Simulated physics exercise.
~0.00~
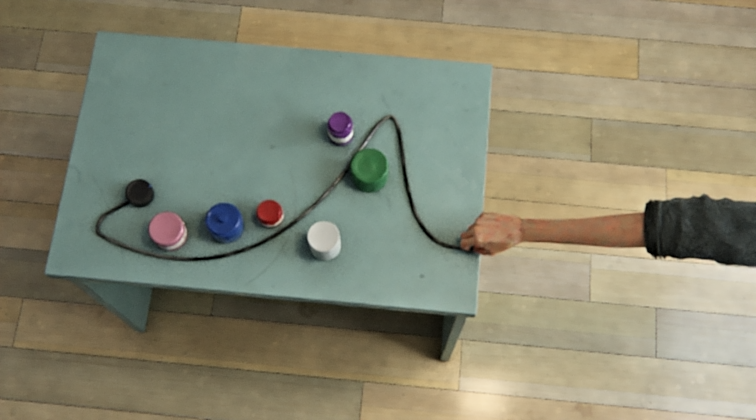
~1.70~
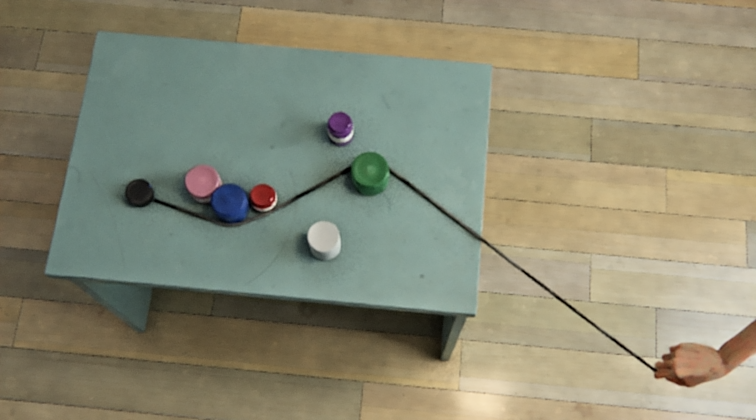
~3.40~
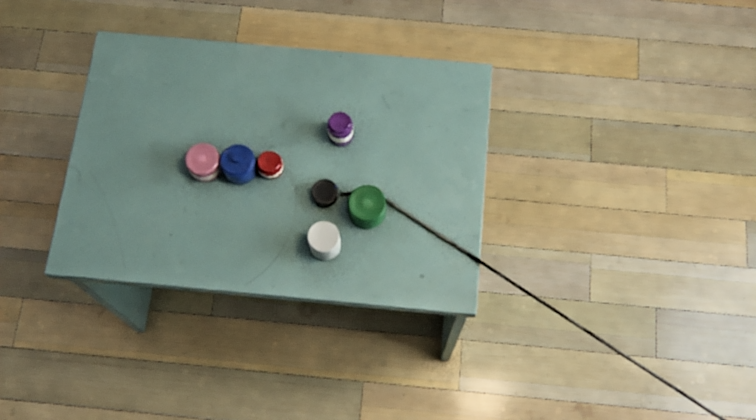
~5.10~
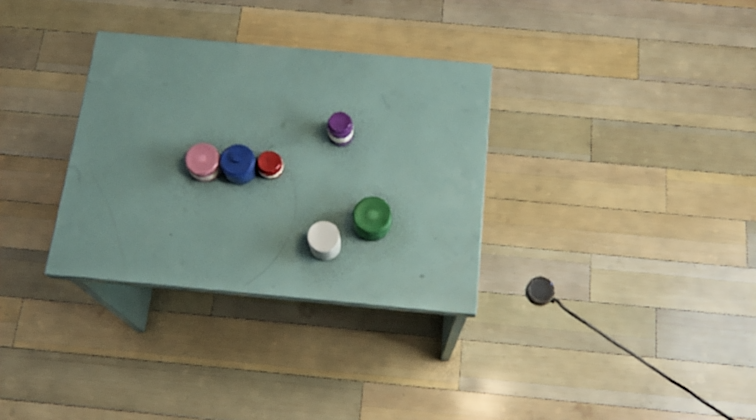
At the start, a black cord lies in loose curves on a green table, joined to a small black puck at the left, while a hand grips its other end at the right edge. Pink, blue, red, green, purple and white containers stand around it. The hand pulls down and right, and the tightening cord pushes the pink, blue and red ones upward. The puck then slides right across the table, and the green one shifts downward. Finally the puck leaves the table and trails beyond its right side, while all six containers remain on top.
